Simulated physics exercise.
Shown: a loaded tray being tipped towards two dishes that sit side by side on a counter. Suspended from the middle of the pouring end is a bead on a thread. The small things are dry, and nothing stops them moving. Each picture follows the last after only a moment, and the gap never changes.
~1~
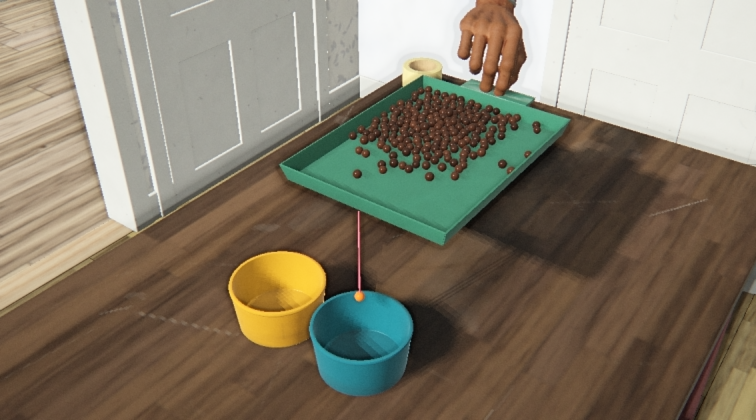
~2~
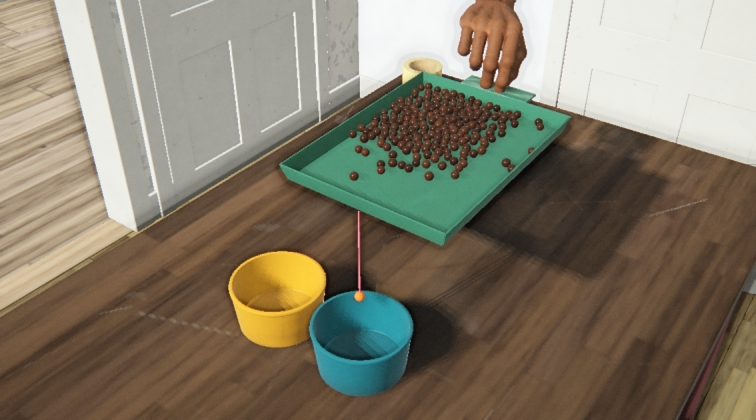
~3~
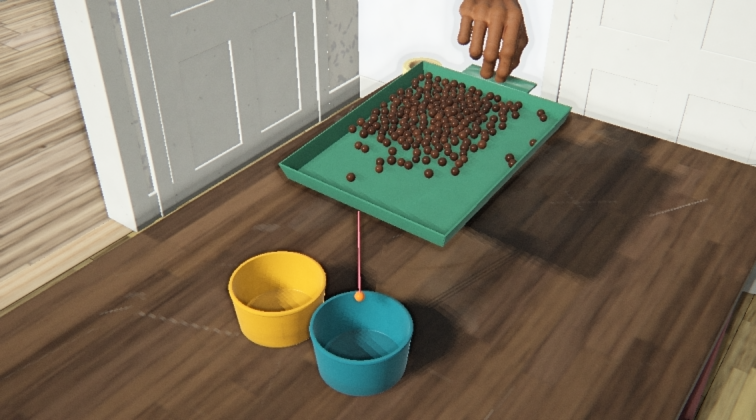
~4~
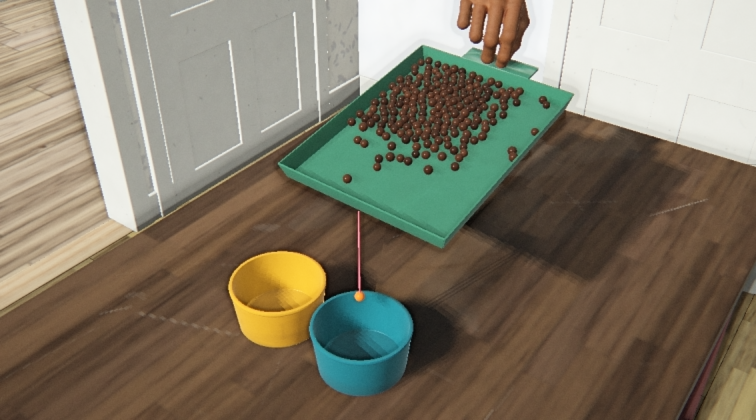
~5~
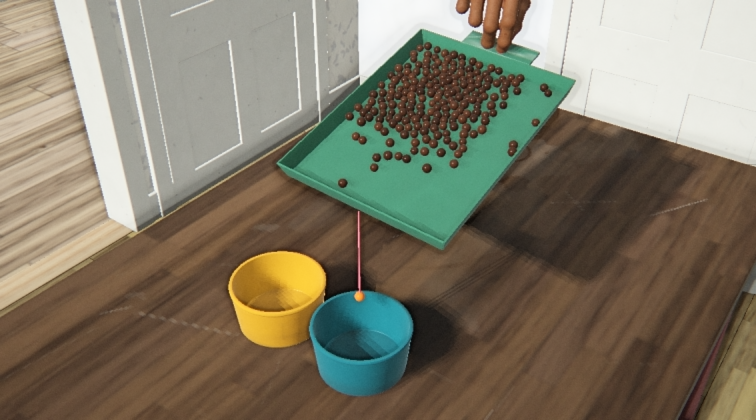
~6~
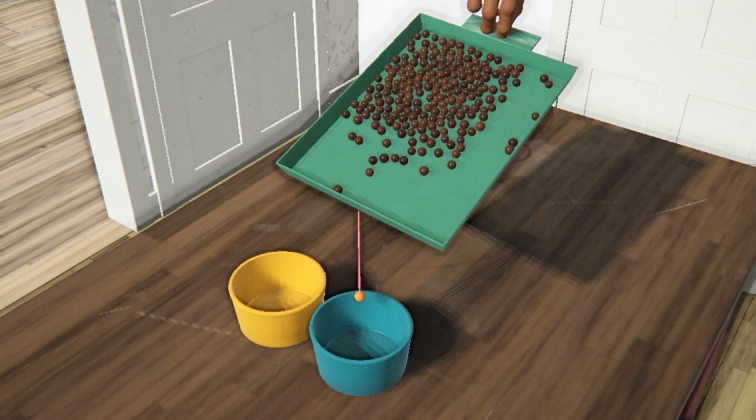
A green tray of chocolate balls, with a hand at its far end, tilted gradually above a yellow dish and a blue one, its right front corner lowest, and the balls began sliding down it.
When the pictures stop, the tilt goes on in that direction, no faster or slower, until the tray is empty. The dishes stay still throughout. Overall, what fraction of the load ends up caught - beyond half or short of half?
Short of half.
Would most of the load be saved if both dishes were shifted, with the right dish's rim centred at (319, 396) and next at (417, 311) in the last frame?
At place one a lesser share; at place two a lesser share.
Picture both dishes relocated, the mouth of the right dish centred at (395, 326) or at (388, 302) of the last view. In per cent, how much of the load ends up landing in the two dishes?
Trial 1: 30 percent; trial 2: 0 percent.
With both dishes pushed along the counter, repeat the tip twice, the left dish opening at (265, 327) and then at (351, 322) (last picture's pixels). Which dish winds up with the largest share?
The dish at right, then the dish at right.
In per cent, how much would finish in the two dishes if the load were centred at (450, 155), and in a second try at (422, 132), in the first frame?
Estimate: 30 % first, 30 % second.
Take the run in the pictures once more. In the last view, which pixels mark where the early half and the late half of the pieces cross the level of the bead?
First part (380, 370), rest (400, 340).
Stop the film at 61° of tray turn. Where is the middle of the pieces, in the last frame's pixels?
About (391, 258).
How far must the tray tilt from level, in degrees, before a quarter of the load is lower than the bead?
Somewhere near 60°.
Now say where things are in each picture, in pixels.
The first frame shows corners of the pouring end near (287, 164) and (444, 229), level; middle of the load near (438, 128), chocolate balls; left dish near (247, 322); right dish near (331, 370); bead on its thread near (360, 296).
The second frame shows corners of the pouring end near (287, 164) and (443, 229), level; middle of the load near (439, 125).
The third frame shows corners of the pouring end near (287, 163) and (443, 231), tipped barely, lowest at the right corner; middle of the load near (439, 118).
The fourth frame shows corners of the pouring end near (286, 162) and (442, 234), tipped a little, lowest at the right corner; middle of the load near (439, 107), a little on the move.
The fifth frame shows corners of the pouring end near (285, 162) and (442, 236), tipped a little, lowest at the right corner; middle of the load near (438, 98), a little on the move.
The sixth frame shows corners of the pouring end near (284, 162) and (442, 239), tipped clearly, lowest at the right corner; middle of the load near (436, 92), all but a few on the move; left dish near (247, 322); right dish near (331, 370).
Shortly afterwards, tray tipped steeply; near half on the tray; only a few in the right dish; near a quarter outside both; near a third in the air.
Next, tray tipped right over; a little on the tray; near a quarter in the right dish; only a few in the left dish; near two thirds outside both; a little in the air.
Some moments later, tray tipped past a quarter turn; near a quarter in the right dish; only a few in the left dish; the bulk outside both.
In the end, tray tipped past a quarter turn; near a quarter in the right dish; only a few in the left dish; the bulk outside both.
